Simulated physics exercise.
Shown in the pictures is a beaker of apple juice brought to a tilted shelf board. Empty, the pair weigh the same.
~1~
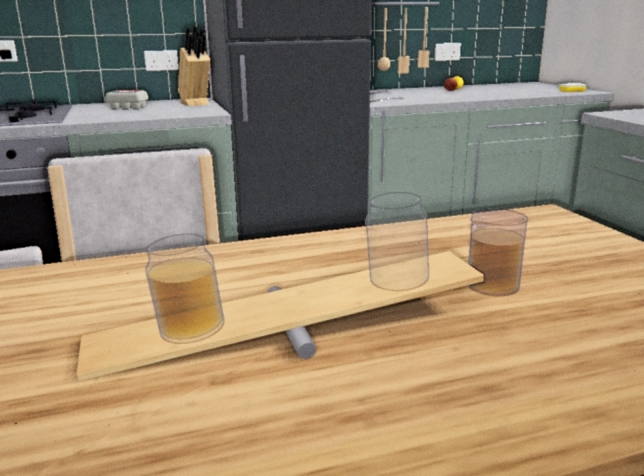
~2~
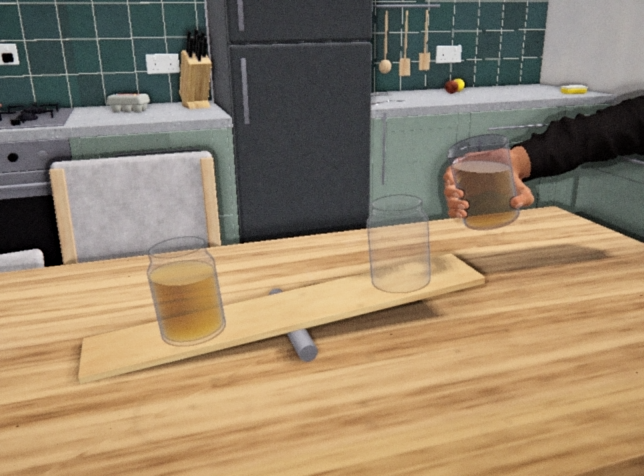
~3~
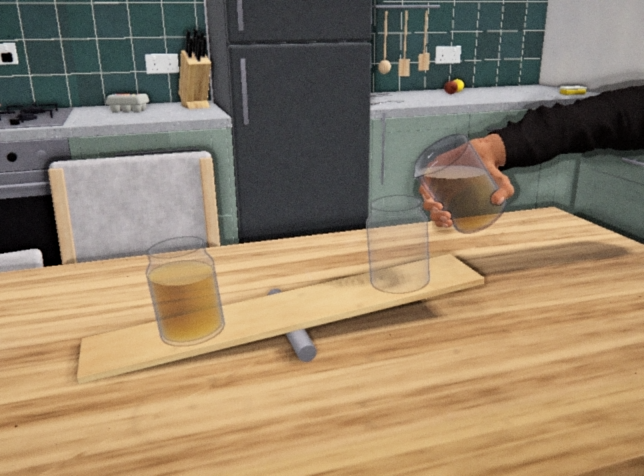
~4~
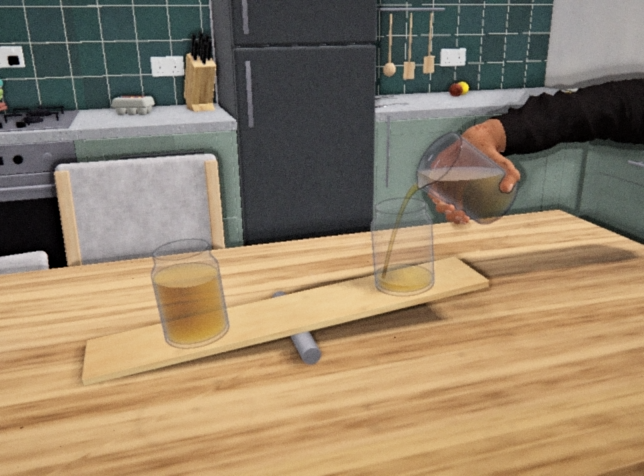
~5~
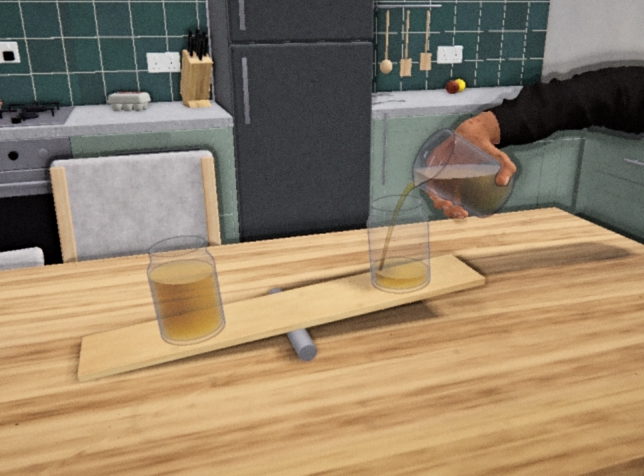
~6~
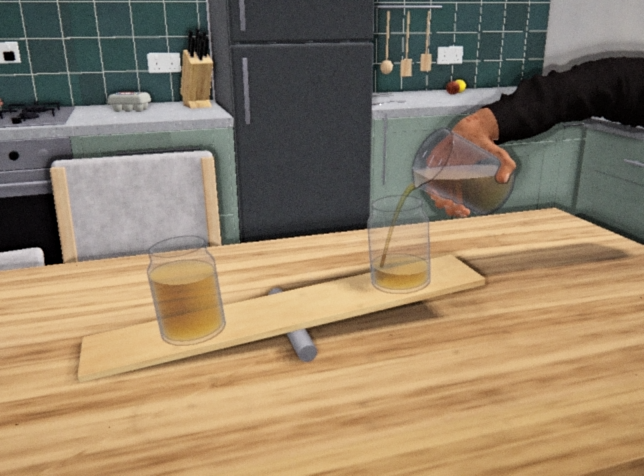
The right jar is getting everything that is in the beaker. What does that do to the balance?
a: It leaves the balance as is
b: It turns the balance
b, it turns the balance.
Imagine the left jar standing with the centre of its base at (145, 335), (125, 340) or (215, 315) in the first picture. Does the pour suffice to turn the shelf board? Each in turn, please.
Log of the three tries: Unchanged, unchanged, tilts the other way.
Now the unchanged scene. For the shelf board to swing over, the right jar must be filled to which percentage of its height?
Estimate: Around 45 per cent.
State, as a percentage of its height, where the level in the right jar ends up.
I'd say close to 70 per cent.
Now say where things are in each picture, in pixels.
The first frame shows at the start; beaker (496, 251) about two thirds full; right jar (397, 238) empty, raised; left jar (184, 284) about two thirds full, on the low side.
In the second frame, a hand has the beaker; round bar (307, 350); right jar (398, 240) empty.
In the third frame, the beaker is tipped; beaker (460, 184) tipped 35° with all of its load; right jar (397, 240) empty.
In the fourth frame, the stream is running; round bar (310, 353); right jar nearly empty, surface at (404, 275); left jar about two thirds full, surface at (186, 275).
In the fifth frame, the stream is running; beaker (463, 174) tipped 60° with about three quarters of its load; right jar (398, 240) nearly empty.
In the sixth frame, the stream is running; round bar (306, 350); right jar about a quarter full, surface at (400, 264); left jar about two thirds full, surface at (182, 272).
Shortly, the right jar is about half full; the shelf board leans as before.
Then, the right jar is about two thirds full; the shelf board has swung over, and that end is down.
At the finish, the right jar is about two thirds full; the shelf board has swung over, and that end is down.
